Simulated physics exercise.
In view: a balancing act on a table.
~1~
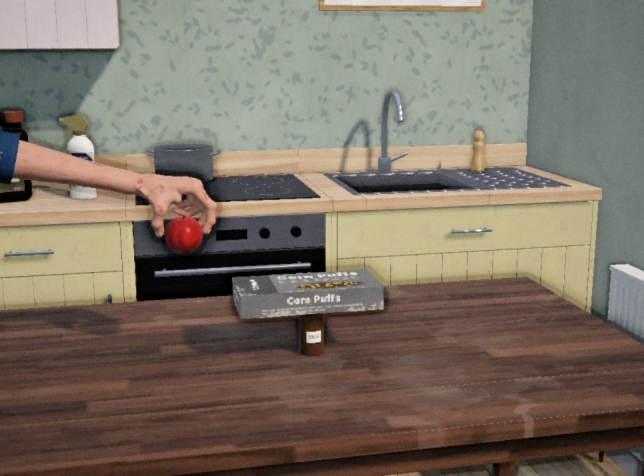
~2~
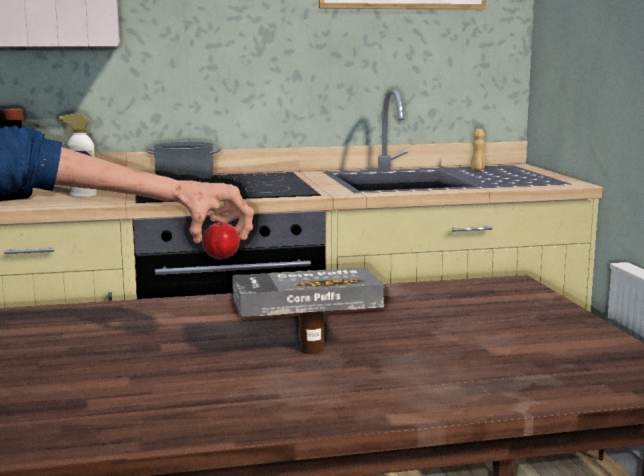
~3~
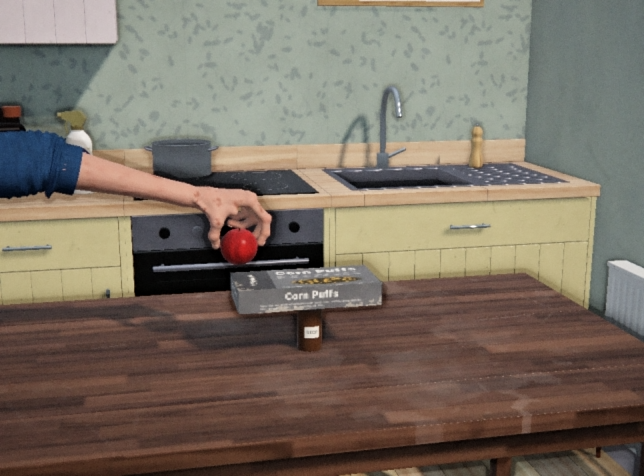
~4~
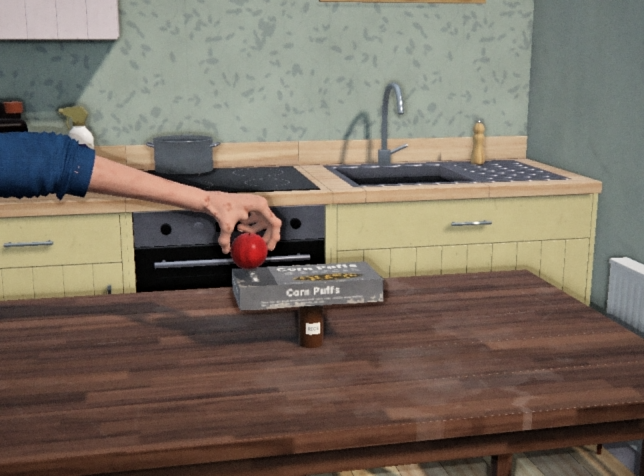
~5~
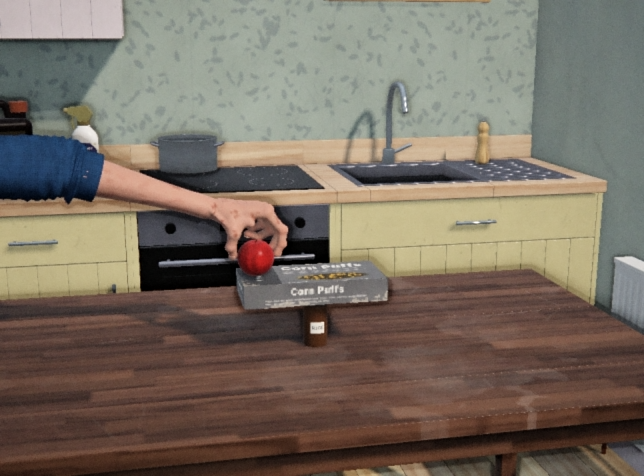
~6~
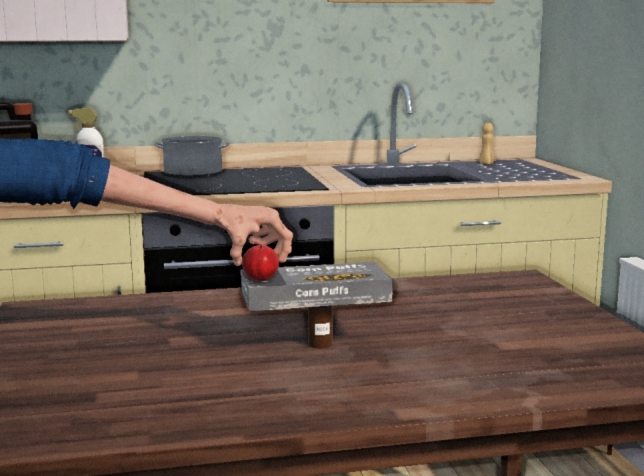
To begin with, a hand holds a red apple above and to the left of a grey Corn Puffs packet balanced on a small brown bottle on a wooden table. The arm reaches in from the left, carrying the apple rightward and down, until it rests on the packet's left end beneath the fingers.
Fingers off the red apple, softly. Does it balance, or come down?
It comes apart.
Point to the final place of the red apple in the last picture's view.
Near (166, 350).
Then, 0.40 s later than the last frame, red apple now fallen; grey packet tilted by 37°.
Then, 0.60 s later than the last frame, grey packet now fallen; brown shaker moved about its own width.
Then, 0.70 s later than the last frame, brown shaker moved well along.
When it is over, fallen, red apple and grey packet; moved from the start, brown shaker. End places, in pixels of the last picture, red apple near (166, 350). The stack gives way.
